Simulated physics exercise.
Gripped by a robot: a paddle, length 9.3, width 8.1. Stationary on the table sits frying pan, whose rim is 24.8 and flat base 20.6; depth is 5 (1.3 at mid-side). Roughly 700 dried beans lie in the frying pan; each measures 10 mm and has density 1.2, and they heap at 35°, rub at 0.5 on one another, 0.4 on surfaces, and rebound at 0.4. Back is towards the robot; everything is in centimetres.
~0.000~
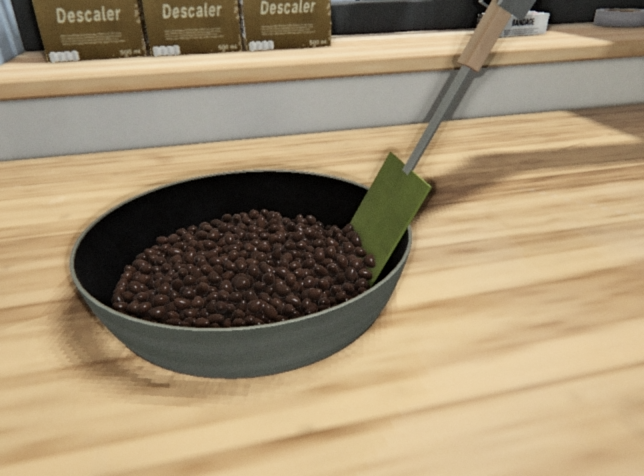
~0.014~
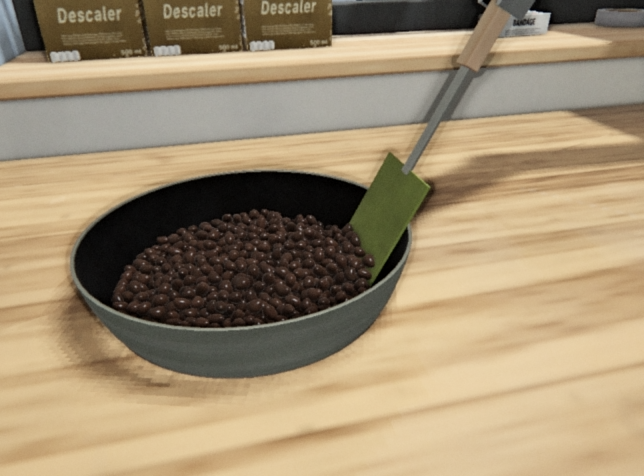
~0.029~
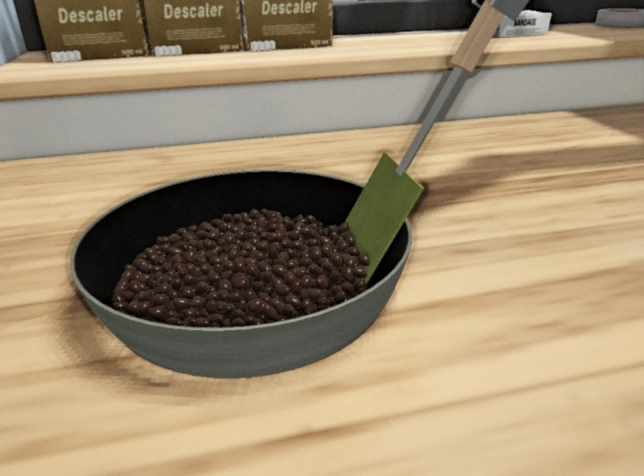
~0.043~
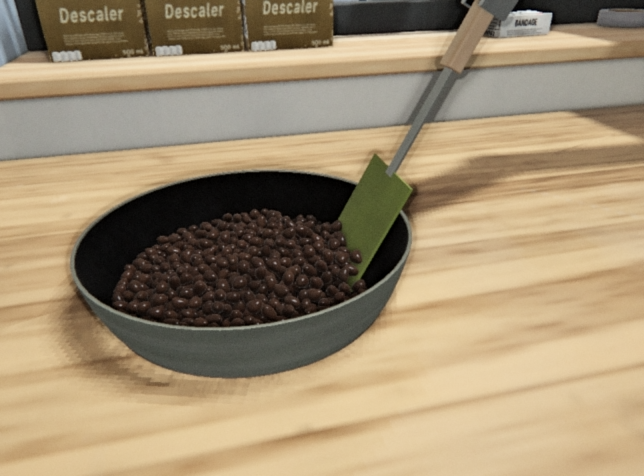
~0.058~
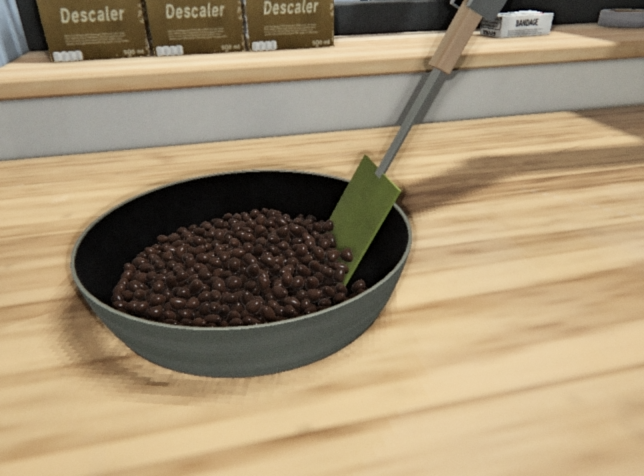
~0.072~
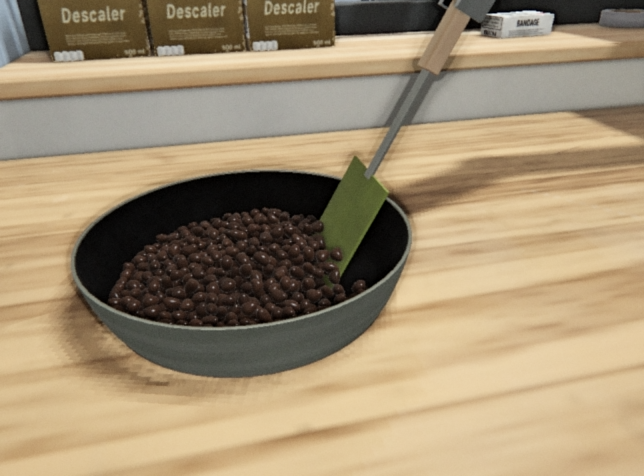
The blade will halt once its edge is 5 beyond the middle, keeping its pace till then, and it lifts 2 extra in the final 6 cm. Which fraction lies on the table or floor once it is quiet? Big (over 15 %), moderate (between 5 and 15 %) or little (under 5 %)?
The share is little.
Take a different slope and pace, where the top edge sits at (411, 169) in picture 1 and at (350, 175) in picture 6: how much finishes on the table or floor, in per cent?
My guess would be close to 5 per cent.
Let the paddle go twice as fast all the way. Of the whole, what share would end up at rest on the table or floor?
Then about 10 per cent.
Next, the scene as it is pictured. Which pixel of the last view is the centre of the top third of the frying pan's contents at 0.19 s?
The middle lies somewhere about (193, 260).
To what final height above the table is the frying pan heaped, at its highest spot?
5.5 cm.
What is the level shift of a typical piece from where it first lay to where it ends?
Somewhere near 3 centimetres, I reckon.
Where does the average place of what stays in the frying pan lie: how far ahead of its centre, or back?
Offset forward: Around 4.5 cm.
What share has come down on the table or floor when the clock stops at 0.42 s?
I'd put it at around 0 per cent.
After 0.13 s, sloping 61°, highest piece 4 above the table; 699 in the frying pan.
After 0.19 s, sloping 61°, highest piece 5 above the table; 699 in the frying pan.
After 0.42 s, sloping 61°, highest piece 5 above the table; 699 in the frying pan.
After 1.47 s, sloping 61°, highest piece 5 above the table; 699 in the frying pan.
In the end, 699 in the frying pan. That is 0 % on the table or floor.
